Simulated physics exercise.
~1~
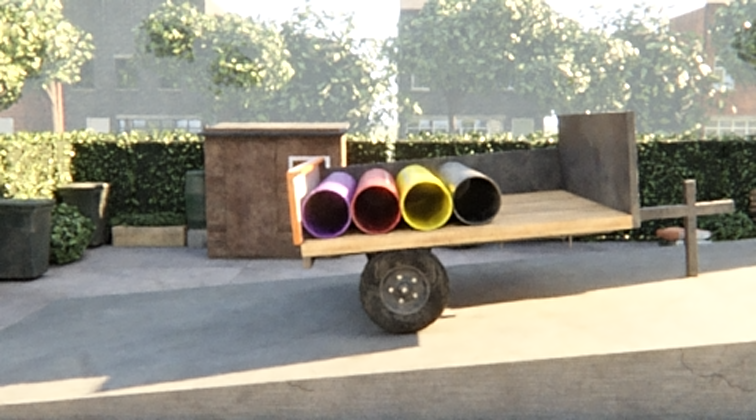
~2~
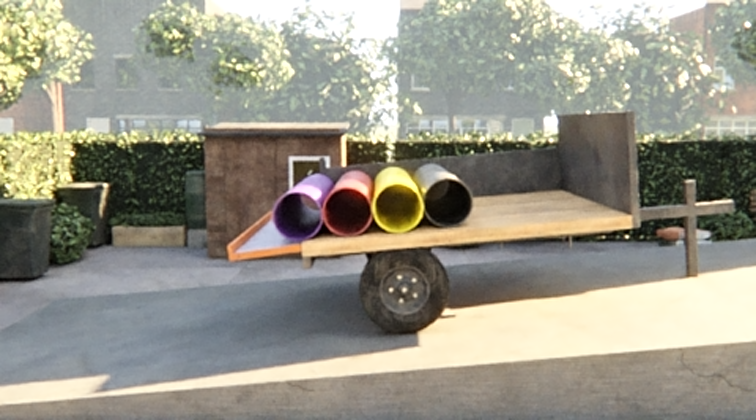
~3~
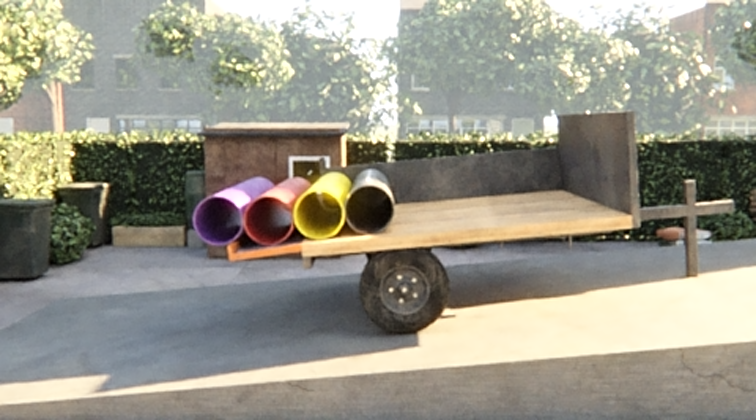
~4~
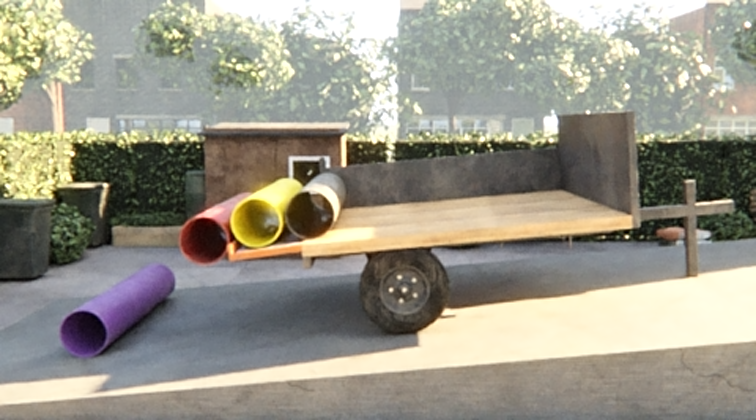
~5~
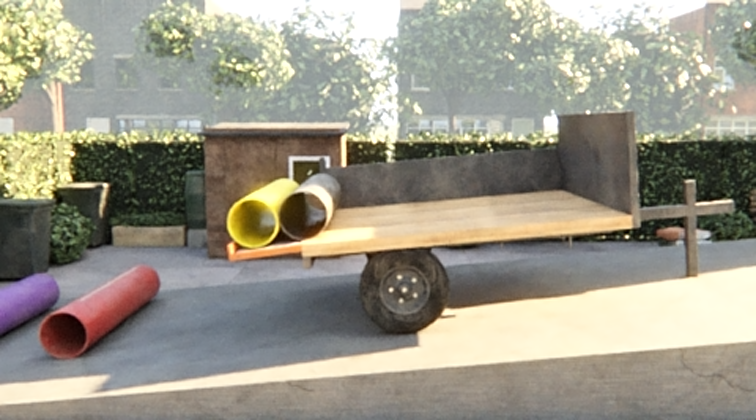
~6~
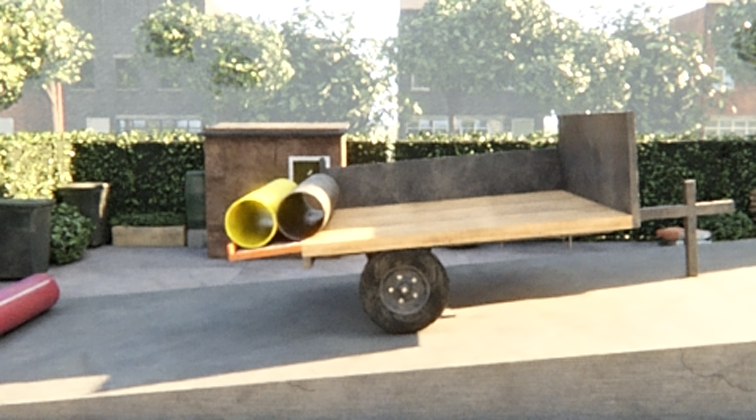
Four hollow plastic pipes, purple, red, yellow and dark grey from left to right, lie side by side on the wooden bed of a trailer parked on a slope, seen from its open side before a brick box and a hedge. The tailgate at the left end drops open, and the pipes roll left together onto it. The purple pipe falls off first and rolls away across the pavement. The red one drops after it and follows toward the left edge of the view. The yellow and grey pipes stay behind, resting together at the tail.
